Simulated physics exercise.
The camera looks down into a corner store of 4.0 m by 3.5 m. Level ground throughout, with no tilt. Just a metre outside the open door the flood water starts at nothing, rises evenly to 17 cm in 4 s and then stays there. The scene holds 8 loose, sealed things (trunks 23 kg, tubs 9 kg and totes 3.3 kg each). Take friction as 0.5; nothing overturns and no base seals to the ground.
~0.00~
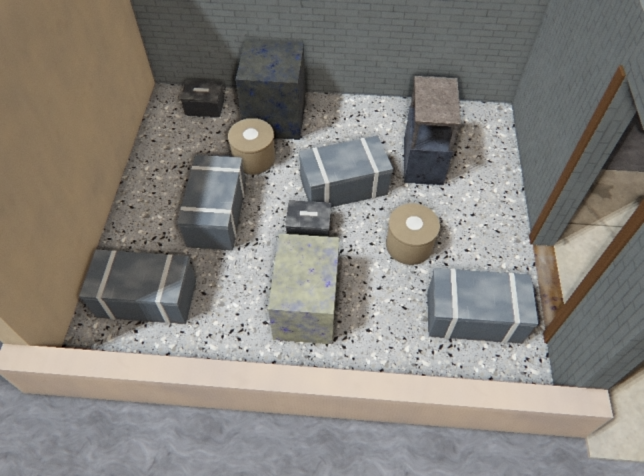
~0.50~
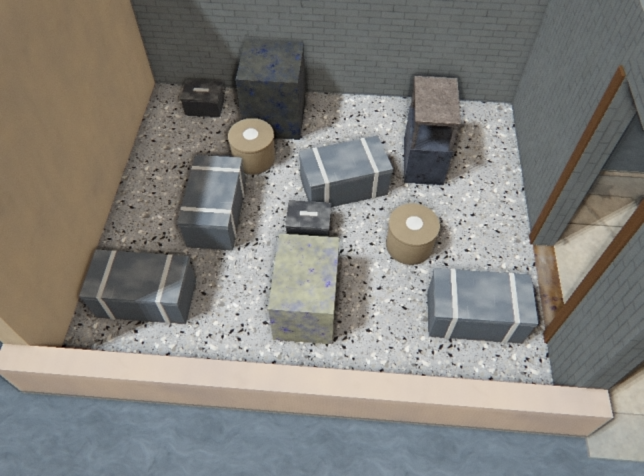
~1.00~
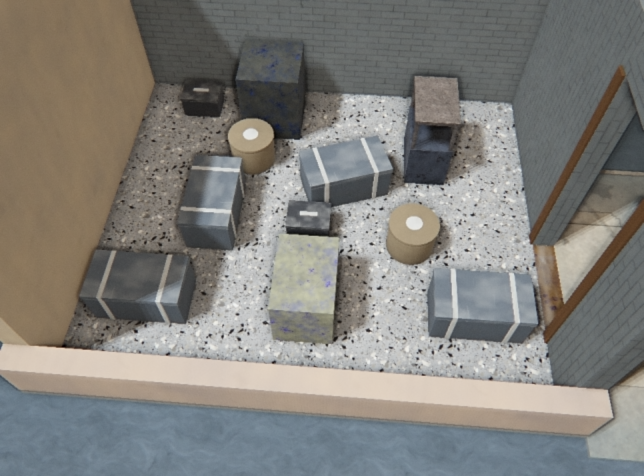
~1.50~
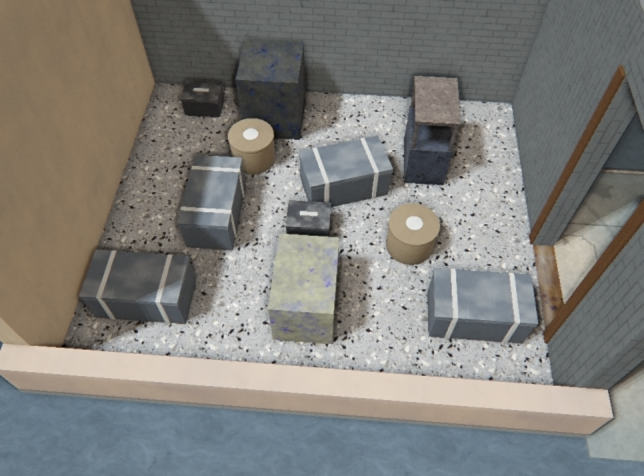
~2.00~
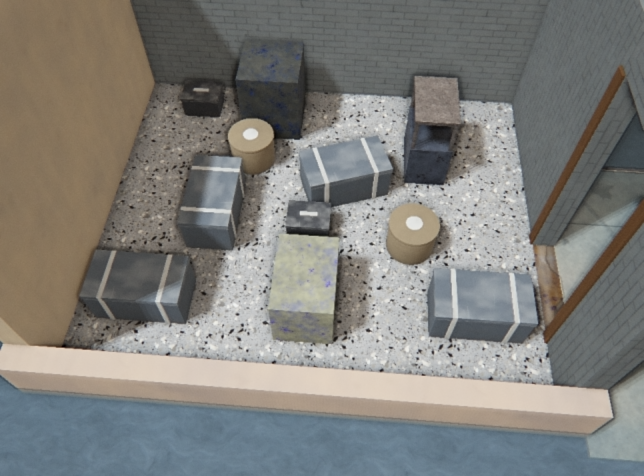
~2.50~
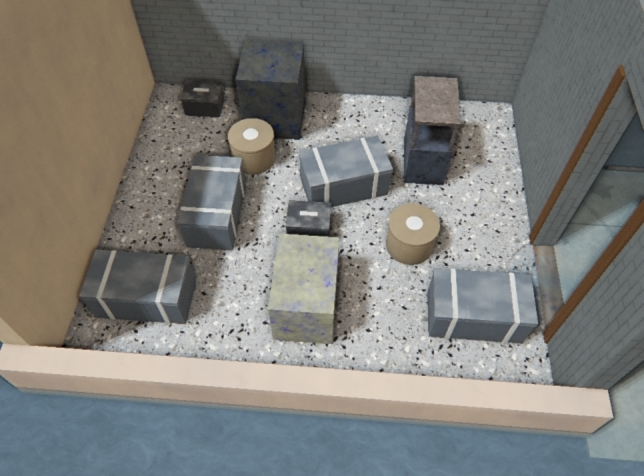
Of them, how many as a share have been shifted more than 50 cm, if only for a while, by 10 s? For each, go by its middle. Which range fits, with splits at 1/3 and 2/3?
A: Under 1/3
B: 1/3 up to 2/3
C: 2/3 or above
(B) 1/3 up to 2/3.
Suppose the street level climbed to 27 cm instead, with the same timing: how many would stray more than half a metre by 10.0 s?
Under that setup the answer is 6.
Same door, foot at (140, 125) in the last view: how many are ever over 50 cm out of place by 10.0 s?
Then it comes to 4 of them.
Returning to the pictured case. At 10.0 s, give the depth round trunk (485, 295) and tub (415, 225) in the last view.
Around 8 cm and 7 cm.
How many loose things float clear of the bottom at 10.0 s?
Tally: 5 of them.
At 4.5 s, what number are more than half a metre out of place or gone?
I get 0.
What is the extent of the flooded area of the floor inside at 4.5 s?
About 3.5 m2 is covered.
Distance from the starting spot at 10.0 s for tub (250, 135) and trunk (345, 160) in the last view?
First 20 cm, then 100 cm.
After 3.5 s 0 of 8 are over 50 cm from their spots; 0 afloat.
After 4.5 s 0 of 8 are over 50 cm from their spots; 0 afloat.
After 7.0 s 2 of 8 are over 50 cm from their spots; 2 afloat.
After 10.0 s 4 of 8 are over 50 cm from their spots, and 4 have been at some point; 5 afloat.
